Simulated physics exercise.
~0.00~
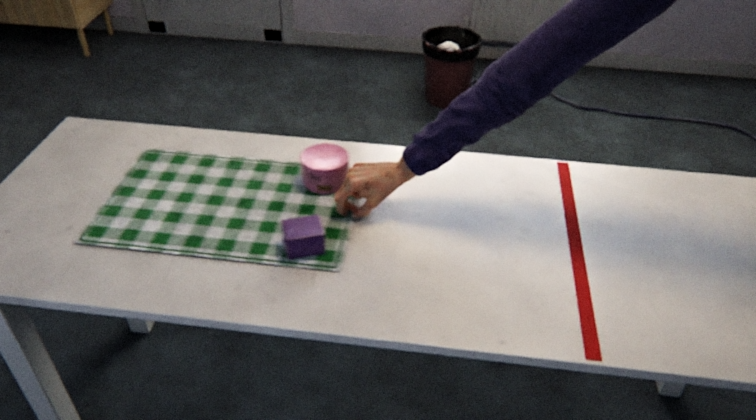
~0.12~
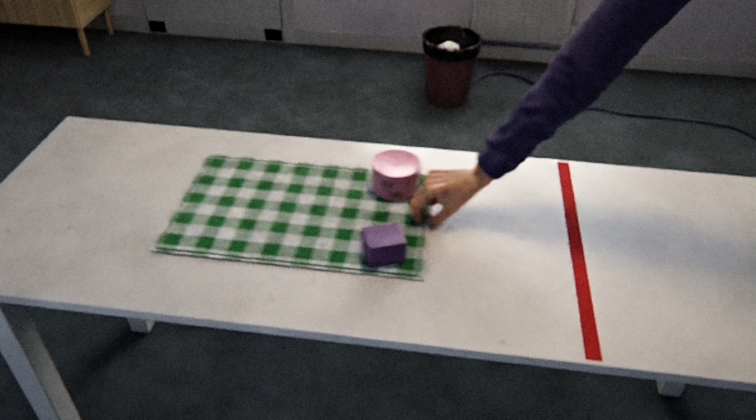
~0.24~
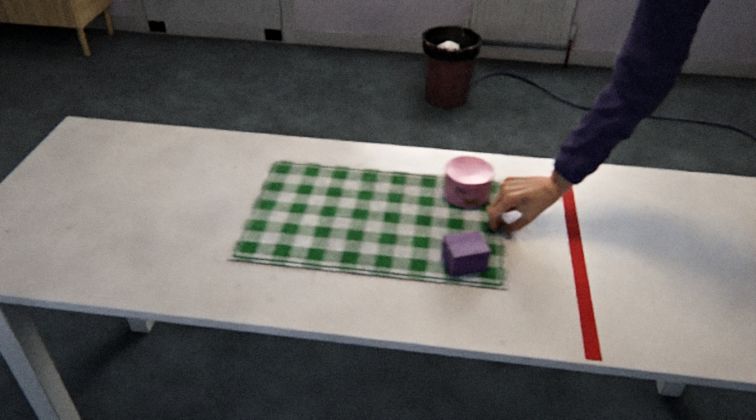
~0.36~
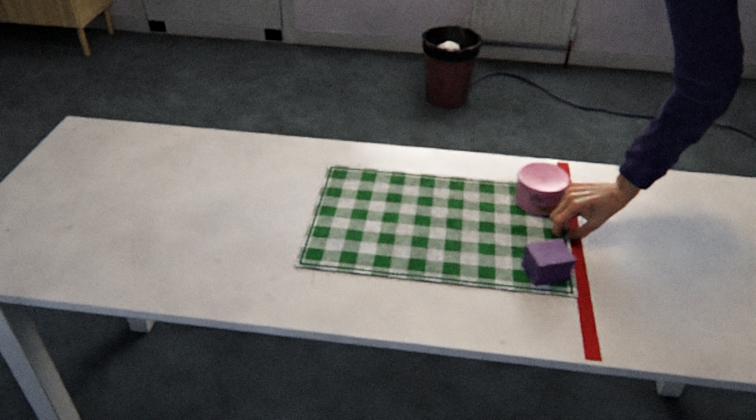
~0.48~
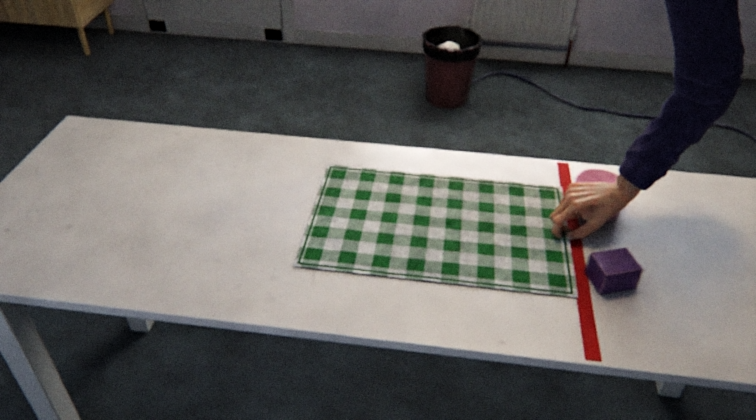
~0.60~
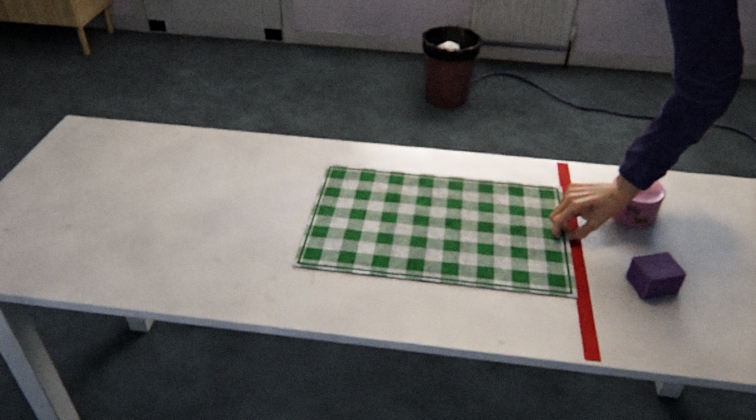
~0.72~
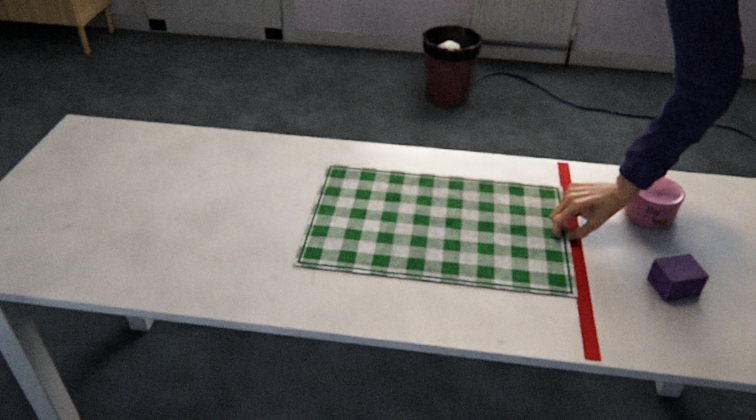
The video shows a hand pulling a green checked place mat carrying a purple block and a pink tub rightward along a white table to a red tape line, where the mat stops and both objects slide off its front edge, ending upright beyond the tape.
